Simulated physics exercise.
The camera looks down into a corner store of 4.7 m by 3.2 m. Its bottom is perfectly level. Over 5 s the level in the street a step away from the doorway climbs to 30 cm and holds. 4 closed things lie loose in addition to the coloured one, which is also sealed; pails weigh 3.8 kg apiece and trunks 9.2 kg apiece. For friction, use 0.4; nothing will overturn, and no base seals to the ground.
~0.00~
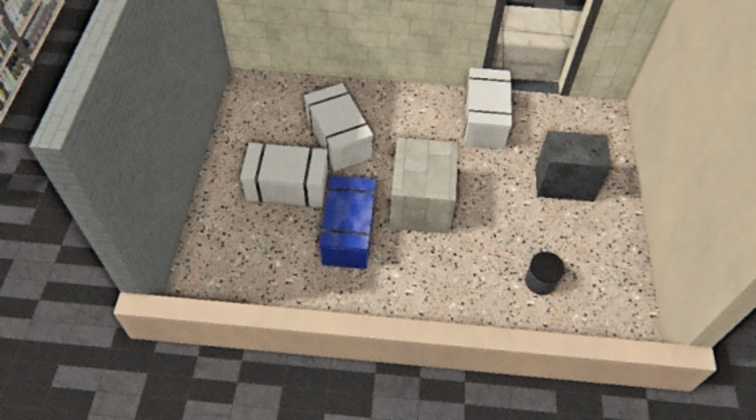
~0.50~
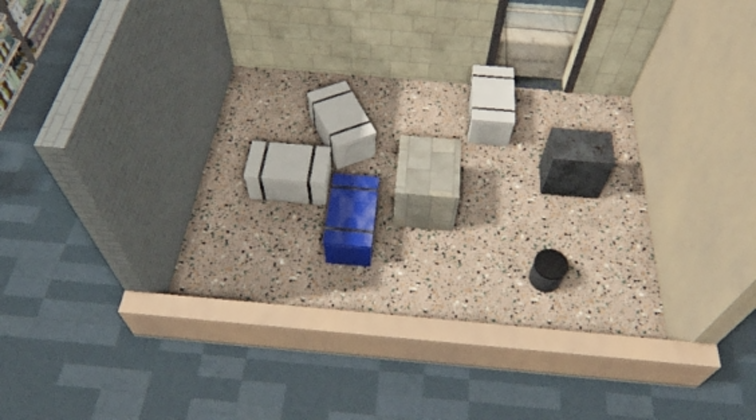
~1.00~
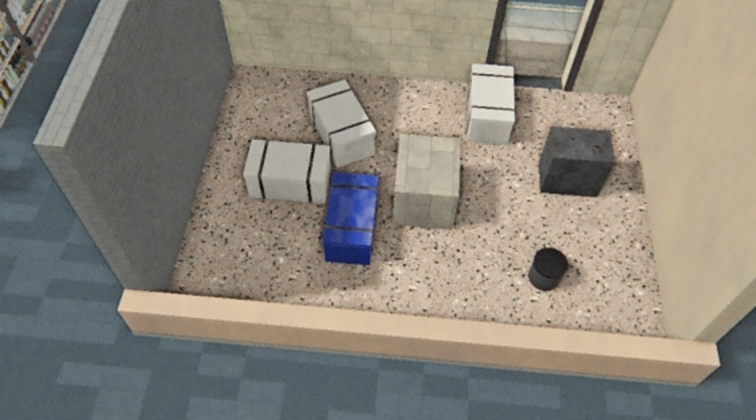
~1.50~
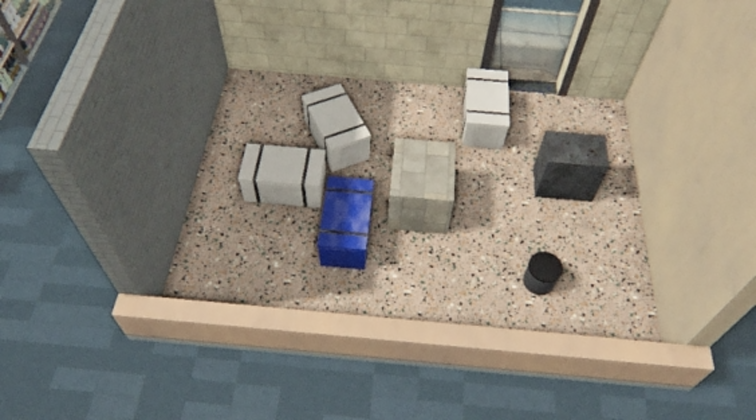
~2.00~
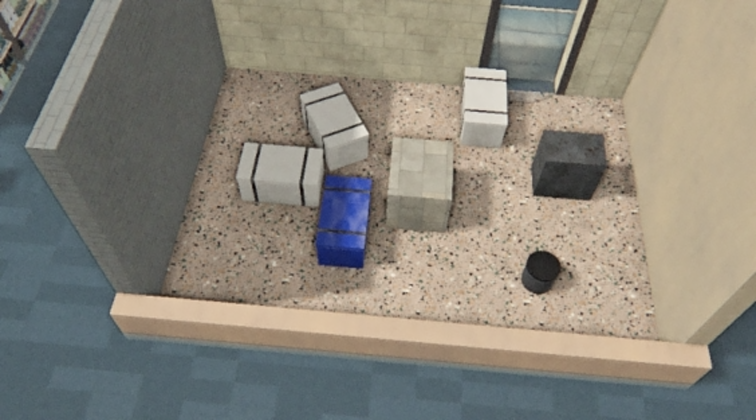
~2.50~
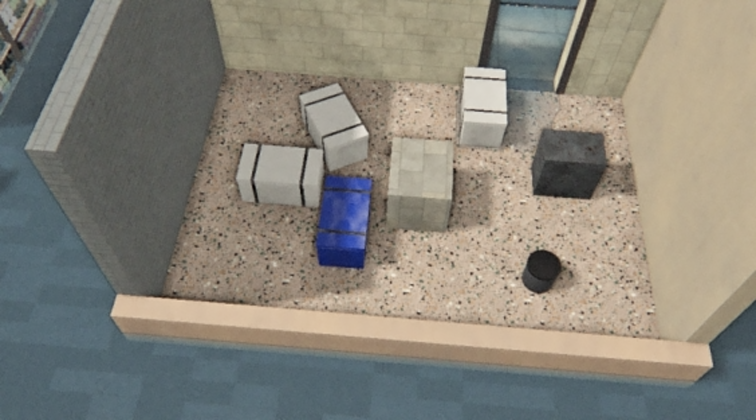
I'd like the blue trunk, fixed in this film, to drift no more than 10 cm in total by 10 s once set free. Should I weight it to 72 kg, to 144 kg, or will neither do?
72 kg is plenty.
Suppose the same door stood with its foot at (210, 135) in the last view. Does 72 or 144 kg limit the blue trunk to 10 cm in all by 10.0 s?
Under that change the small mass suffices.
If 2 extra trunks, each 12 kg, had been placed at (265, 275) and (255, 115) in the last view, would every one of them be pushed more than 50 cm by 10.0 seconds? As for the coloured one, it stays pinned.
Result, in order - exceeds it; falls shy.
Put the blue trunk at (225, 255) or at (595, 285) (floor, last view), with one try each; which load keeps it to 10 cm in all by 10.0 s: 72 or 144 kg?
First try both suffice, second try the heavier suffices.
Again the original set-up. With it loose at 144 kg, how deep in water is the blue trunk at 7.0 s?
2 cm, roughly.
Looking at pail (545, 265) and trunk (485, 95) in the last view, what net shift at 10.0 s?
Respectively 100 and 150 centimetres.
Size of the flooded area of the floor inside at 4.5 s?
I'd estimate close to 6.0 m2.
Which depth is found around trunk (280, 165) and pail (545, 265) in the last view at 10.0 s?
About 6 and 10 cm.
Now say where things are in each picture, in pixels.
In the first picture, the blue trunk at (348, 211), on the bottom; water covers 0.0 m2; 0 of 5 have shifted.
In the second picture, the blue trunk at (352, 209) rests on the ground; water covers 0.0 m2; 0 of 5 have shifted.
In the third picture, the blue trunk at (351, 208) rests on the ground; 0.0 m2 under water; 0 of 5 have shifted.
In the fourth picture, the blue trunk at (346, 212) rests on the ground; water covers 0.0 m2; 0 of 5 have shifted.
In the fifth picture, the blue trunk at (345, 211) rests on the ground; water covers 0.1 m2; 0 of 5 have shifted.
In the sixth picture, the blue trunk at (345, 211) rests on the ground; 0.5 m2 under water; 0 of 5 have shifted.
After 3.5 s the blue trunk would be 0 cm from its start with 72 kg and 0 cm from its start with 144 kg; 0 cm of water round it then.
After 4.5 s the blue trunk would be 0 cm from its start with 72 kg and 0 cm from its start with 144 kg; 0 cm of water round it then.
After 7.0 s the blue trunk would be 0 cm from its start with 72 kg and 0 cm from its start with 144 kg; 2 cm of water round it then.
After 10.0 s the blue trunk would be 0 cm from its start with 72 kg and 0 cm from its start with 144 kg; 5 cm of water round it then.
